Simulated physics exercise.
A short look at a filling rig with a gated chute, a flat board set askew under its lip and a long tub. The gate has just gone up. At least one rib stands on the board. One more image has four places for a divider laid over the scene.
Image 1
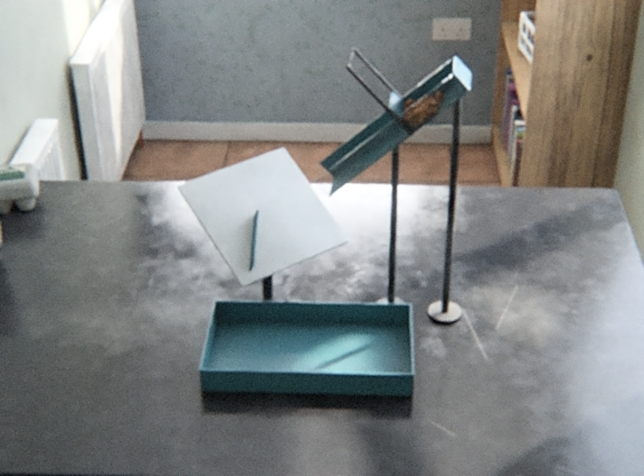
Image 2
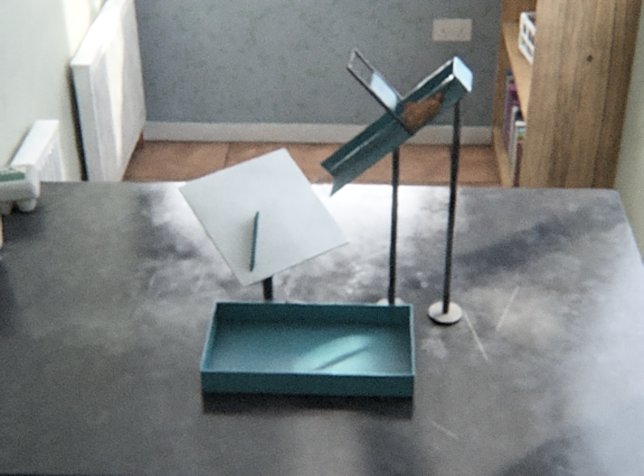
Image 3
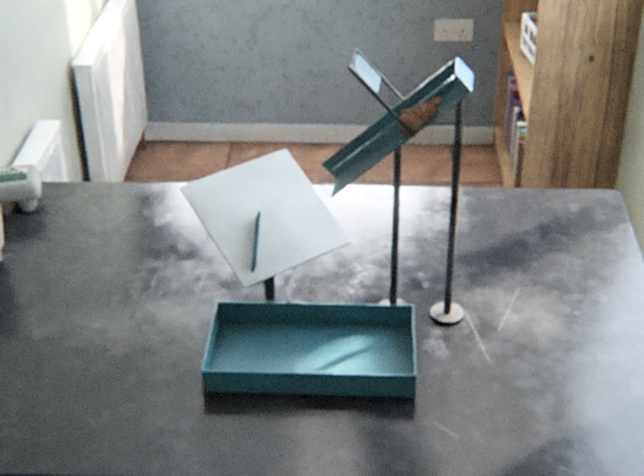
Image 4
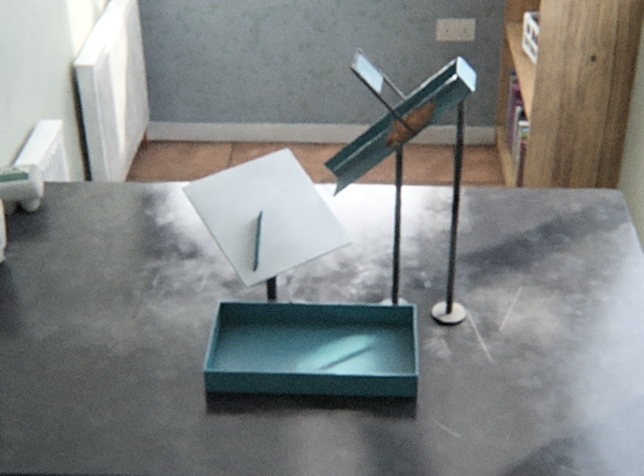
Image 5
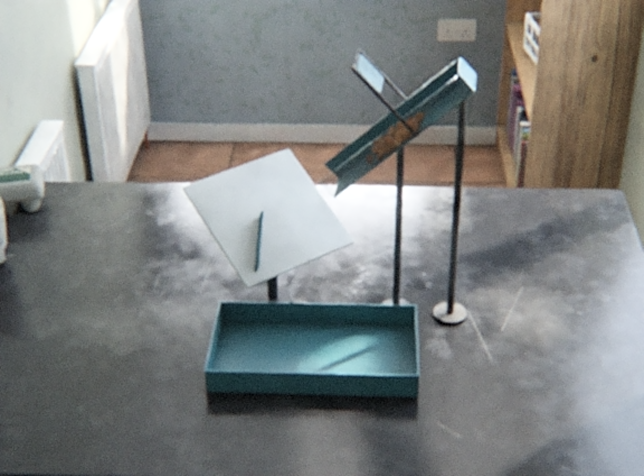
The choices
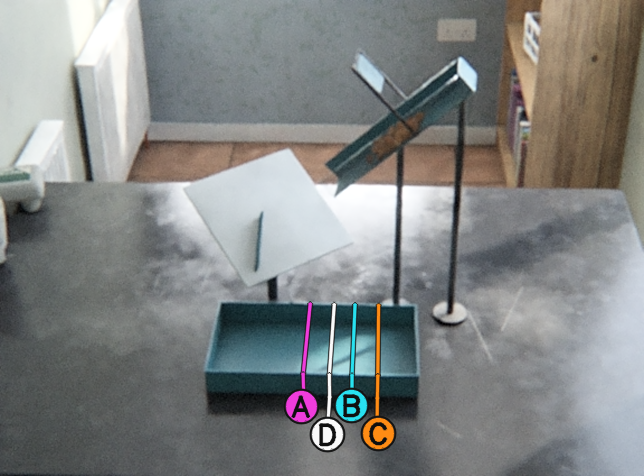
Brown bits sliding a short way down a sloping blue-green chute beside a tilted white board and an empty tub.
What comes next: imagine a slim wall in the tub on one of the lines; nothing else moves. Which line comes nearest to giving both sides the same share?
A works best here.
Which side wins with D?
More lands on the left.
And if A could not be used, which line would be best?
It is D.
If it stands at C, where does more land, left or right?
The left side.
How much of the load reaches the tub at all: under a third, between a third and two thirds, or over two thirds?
It is over two thirds.
On the marked copy, line A crosses the front rim at (303, 373); line B crosses the front rim at (352, 374); line C crosses the front rim at (377, 374); line D crosses the front rim at (329, 373).
For line A, of what is caught, roughly half on the left of the divider, roughly half on the right.
For line B, of what is caught, almost all on the left of the divider, about a tenth on the right.
For line C, of what is caught, every piece on the left of the divider, not one piece on the right.
For line D, of what is caught, the larger part on the left of the divider, roughly a quarter on the right.
